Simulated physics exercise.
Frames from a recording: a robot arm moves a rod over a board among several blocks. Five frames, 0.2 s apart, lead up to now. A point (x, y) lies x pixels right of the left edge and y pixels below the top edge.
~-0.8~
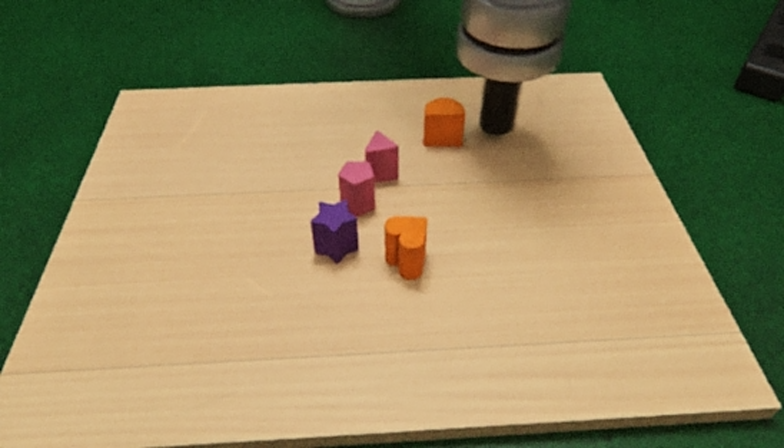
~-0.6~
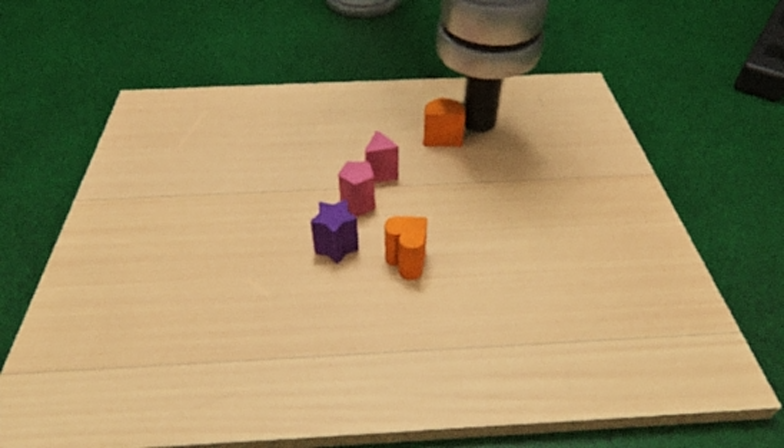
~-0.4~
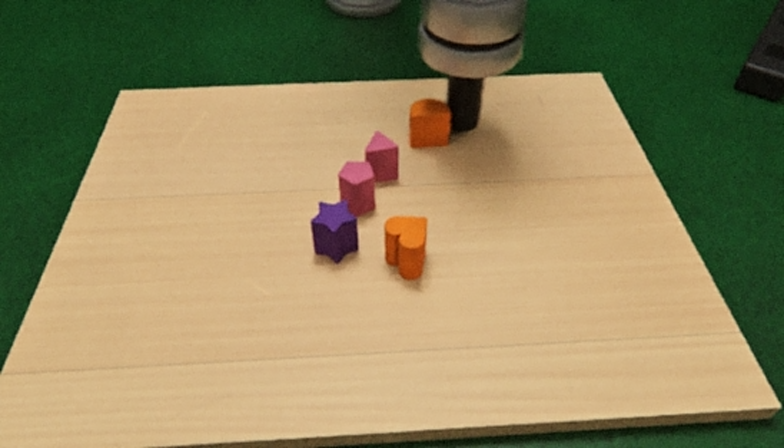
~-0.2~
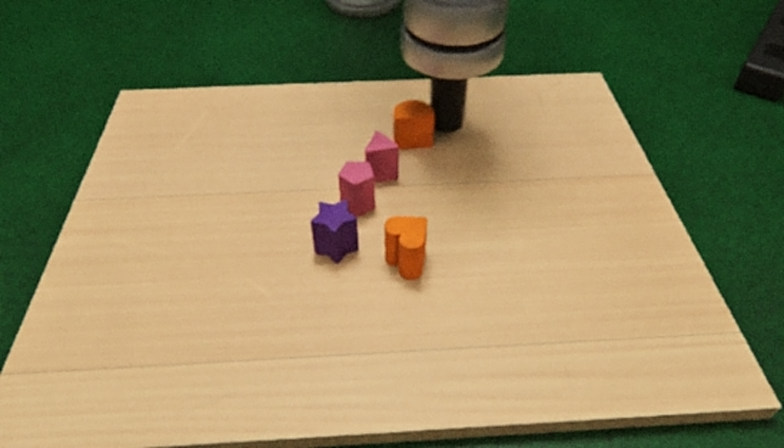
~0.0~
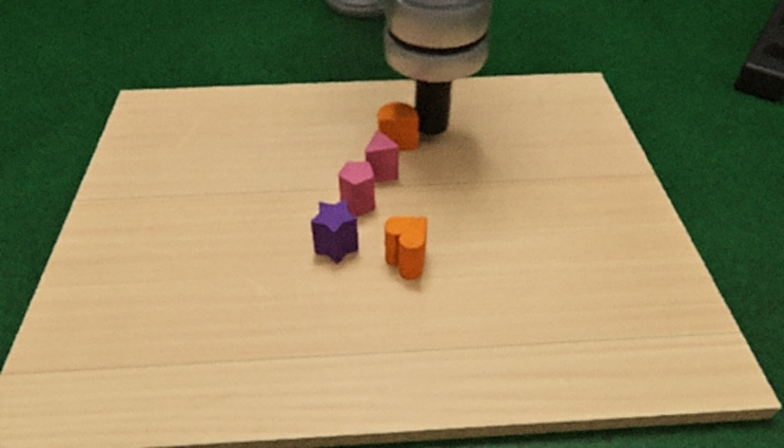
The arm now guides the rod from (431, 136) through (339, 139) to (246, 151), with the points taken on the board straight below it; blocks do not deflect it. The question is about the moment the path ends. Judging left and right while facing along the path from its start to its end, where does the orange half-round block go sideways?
Left-hand side.
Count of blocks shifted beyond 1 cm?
The way I see it, the answer is one.
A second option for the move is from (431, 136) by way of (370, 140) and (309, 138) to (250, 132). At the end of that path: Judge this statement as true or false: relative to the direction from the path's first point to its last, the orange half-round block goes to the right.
Answer: False.
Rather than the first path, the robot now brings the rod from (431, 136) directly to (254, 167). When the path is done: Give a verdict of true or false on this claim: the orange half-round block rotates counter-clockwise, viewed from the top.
The claim does not hold.
On the path given first. One third of the way, rod (368, 126); orange half-round block (336, 119), turned 40° anticlockwise.
Two thirds of the way, rod (307, 133); orange half-round block (296, 135), turned 75° anticlockwise.
At the end, rod (244, 140); pink triangular piece not moved; orange half-round block (295, 135), turned 80° anticlockwise.
